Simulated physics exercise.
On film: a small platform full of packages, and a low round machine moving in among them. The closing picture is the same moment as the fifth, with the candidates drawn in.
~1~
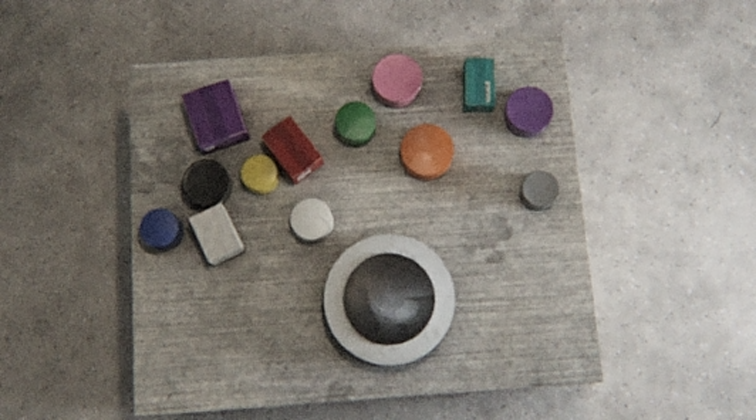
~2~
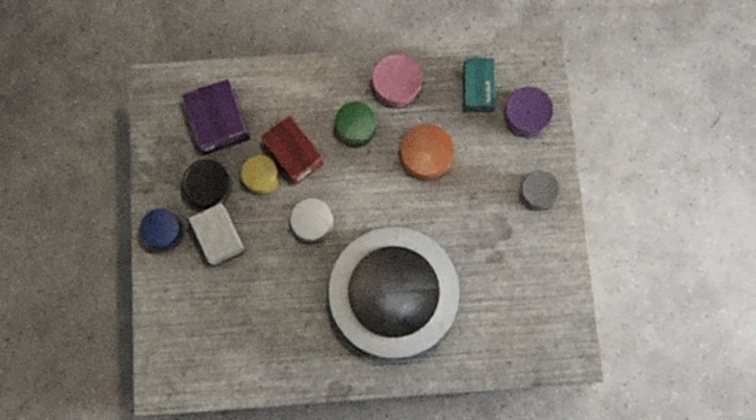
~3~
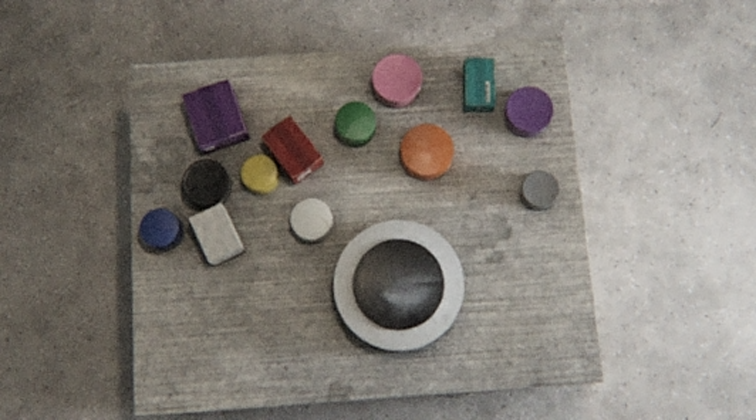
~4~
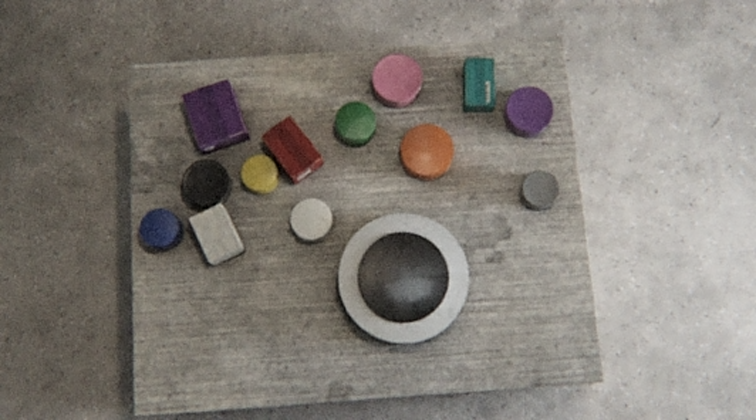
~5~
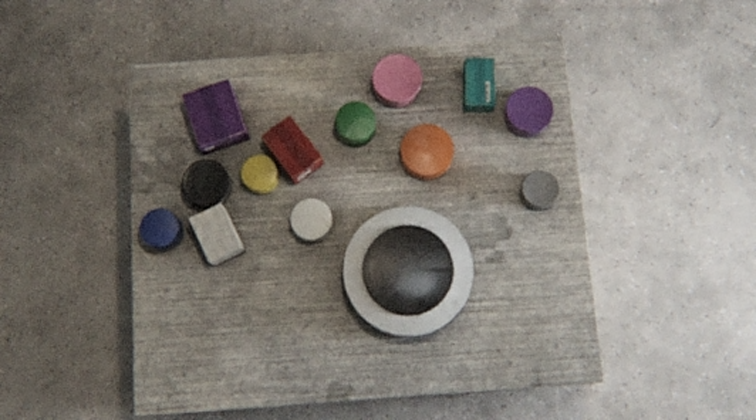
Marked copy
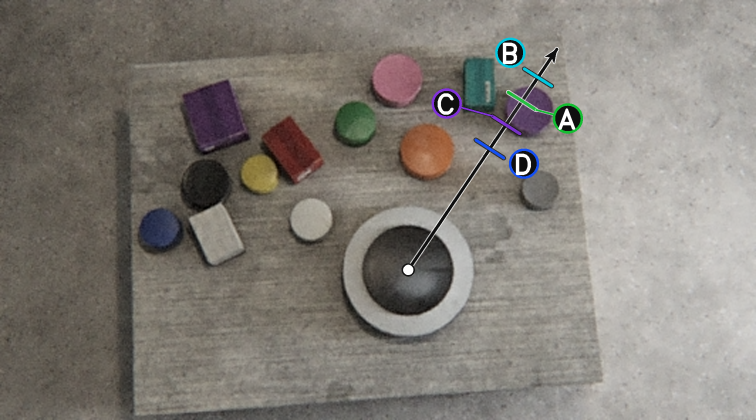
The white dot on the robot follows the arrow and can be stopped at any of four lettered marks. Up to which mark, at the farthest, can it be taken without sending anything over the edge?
The farthest safe stop is C.
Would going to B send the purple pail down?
Yes.
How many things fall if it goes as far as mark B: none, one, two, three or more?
By then, two.
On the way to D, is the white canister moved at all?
By then, no.
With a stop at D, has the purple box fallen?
No.
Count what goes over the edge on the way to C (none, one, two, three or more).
In all, none.
On the copy, A at (522, 101); B at (538, 77); C at (506, 125); D at (490, 149); the arrow from (408, 270) to (557, 49); the white dot at (408, 270).
On C. First, robot (444, 219); orange canister (429, 134); blue canister (162, 230).
Then, robot (479, 167); grey pail (558, 183); pink pail (388, 74).
Finally, robot (504, 130); purple pail (561, 73); turquoise parcel (487, 49); nothing has fallen.
By contrast, A drops the turquoise parcel and purple pail; B drops the turquoise parcel and purple pail; D is safe but short.
